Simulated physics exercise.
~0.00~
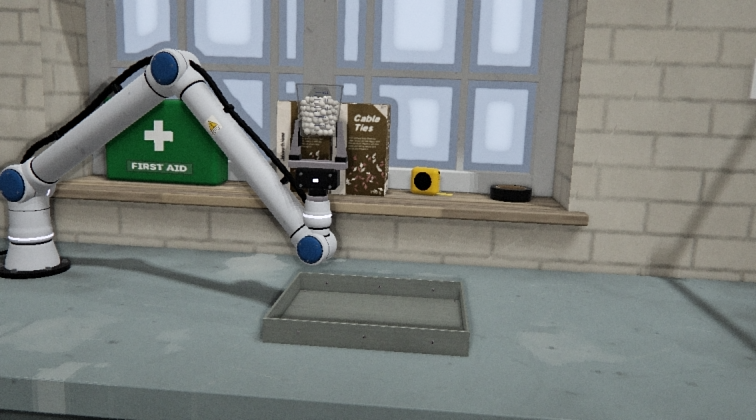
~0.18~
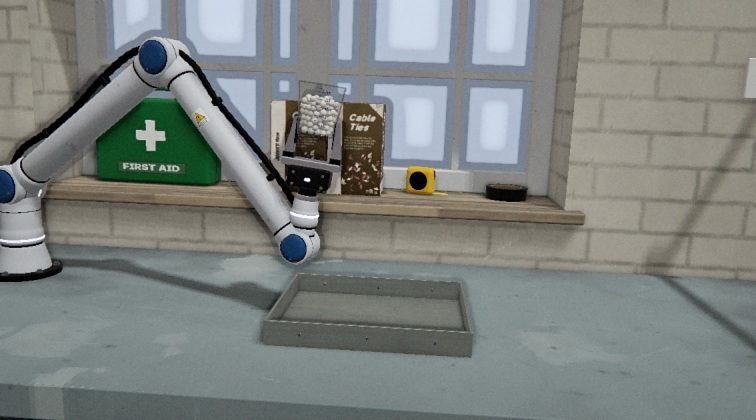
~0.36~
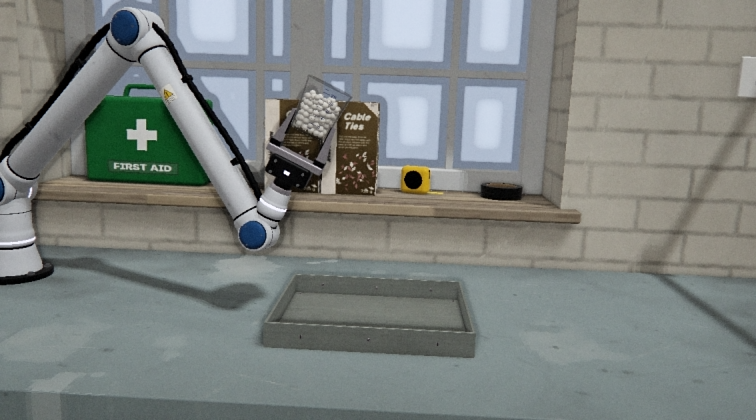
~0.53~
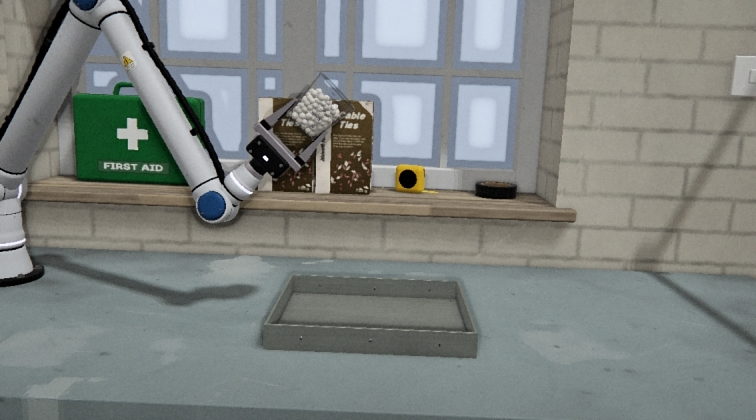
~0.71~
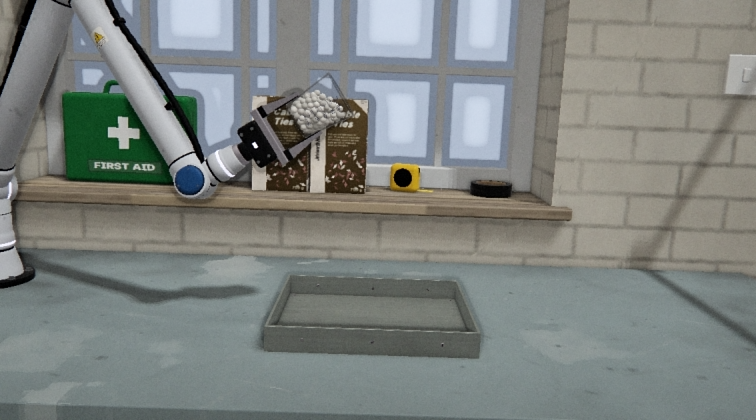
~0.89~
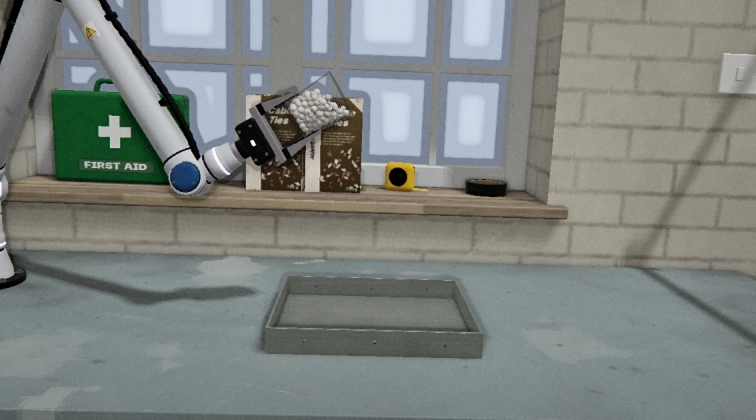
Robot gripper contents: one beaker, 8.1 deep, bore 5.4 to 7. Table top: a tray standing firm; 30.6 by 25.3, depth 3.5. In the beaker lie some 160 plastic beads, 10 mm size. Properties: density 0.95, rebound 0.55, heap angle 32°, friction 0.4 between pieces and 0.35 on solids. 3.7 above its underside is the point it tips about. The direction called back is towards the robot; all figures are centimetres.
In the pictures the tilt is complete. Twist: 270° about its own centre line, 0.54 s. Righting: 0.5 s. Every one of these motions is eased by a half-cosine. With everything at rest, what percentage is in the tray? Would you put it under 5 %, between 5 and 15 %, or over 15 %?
I would put it under 5 %.
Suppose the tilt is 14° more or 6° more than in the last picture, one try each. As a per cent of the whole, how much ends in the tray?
You'd get close to 10 per cent, then close to 0 per cent.
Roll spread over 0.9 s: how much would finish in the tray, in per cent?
With that change you'd see near 0 per cent.
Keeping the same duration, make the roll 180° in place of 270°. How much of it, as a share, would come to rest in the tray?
Then roughly 0 per cent.
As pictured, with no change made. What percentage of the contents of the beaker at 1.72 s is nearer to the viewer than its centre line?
Estimated share: About 45 %.
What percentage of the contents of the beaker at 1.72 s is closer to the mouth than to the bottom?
It comes to around 40 per cent, more or less.
After 1.31 s, tipped 59°, highest piece 37 above the table; 162 in the beaker.
After 1.72 s, tipped 22°, highest piece 37 above the table; 159 in the beaker, 3 in flight or on a rim.
After 2.13 s, upright, highest piece 39 above the table; 159 in the beaker, 3 in the tray.
After 2.83 s, upright, highest piece 39 above the table; 159 in the beaker, 3 in the tray.
At rest, 159 in the beaker, 3 in the tray. That is 2 % in the tray.
